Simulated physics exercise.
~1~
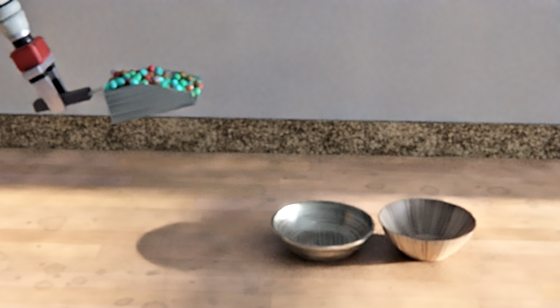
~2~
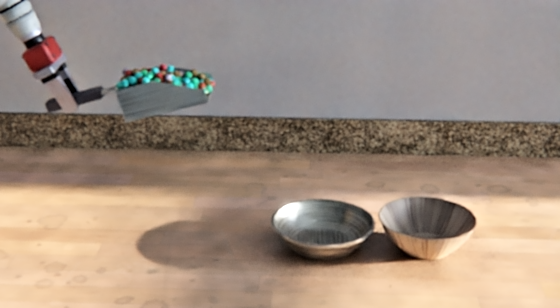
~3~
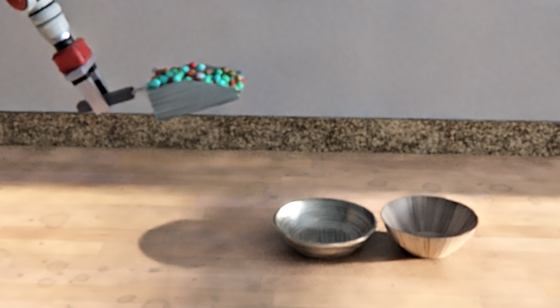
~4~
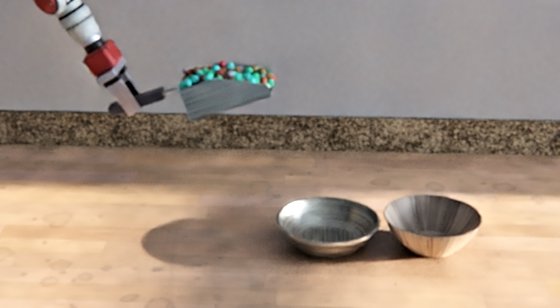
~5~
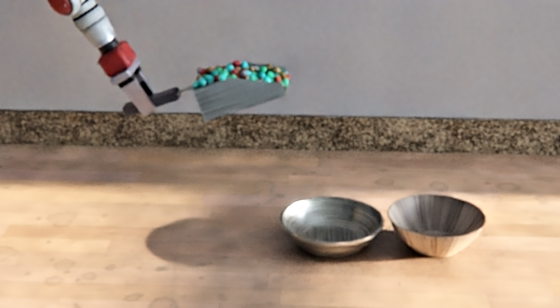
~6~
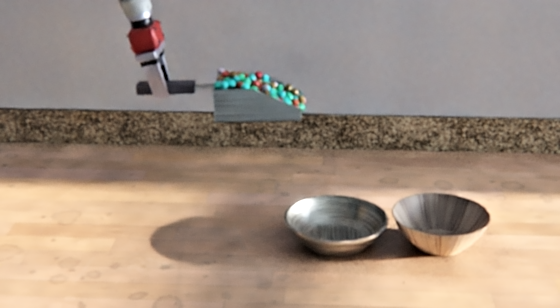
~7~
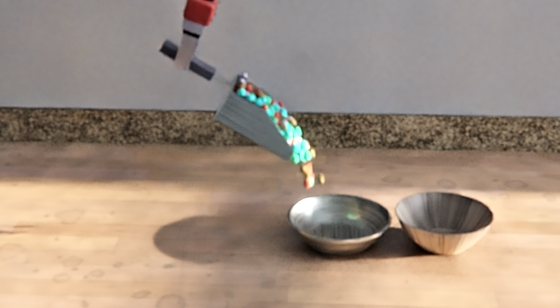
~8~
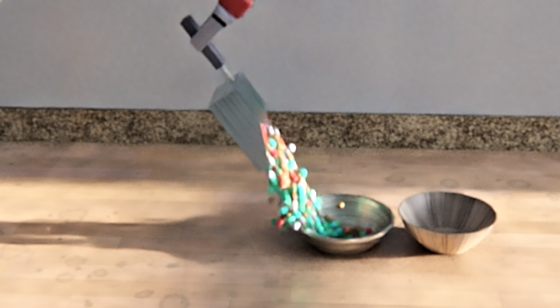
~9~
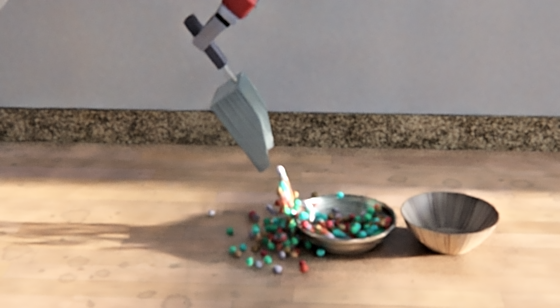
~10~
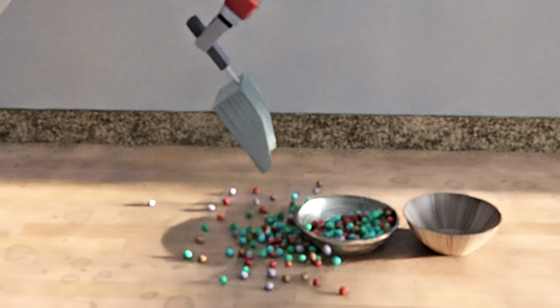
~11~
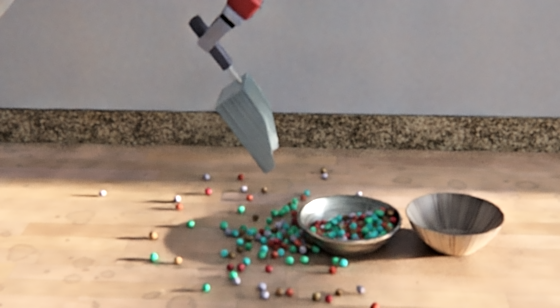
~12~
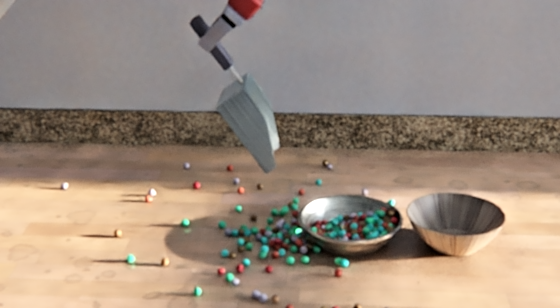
A robot arm tips a scoop of colourful sweets, filling the left bowl and spilling many.
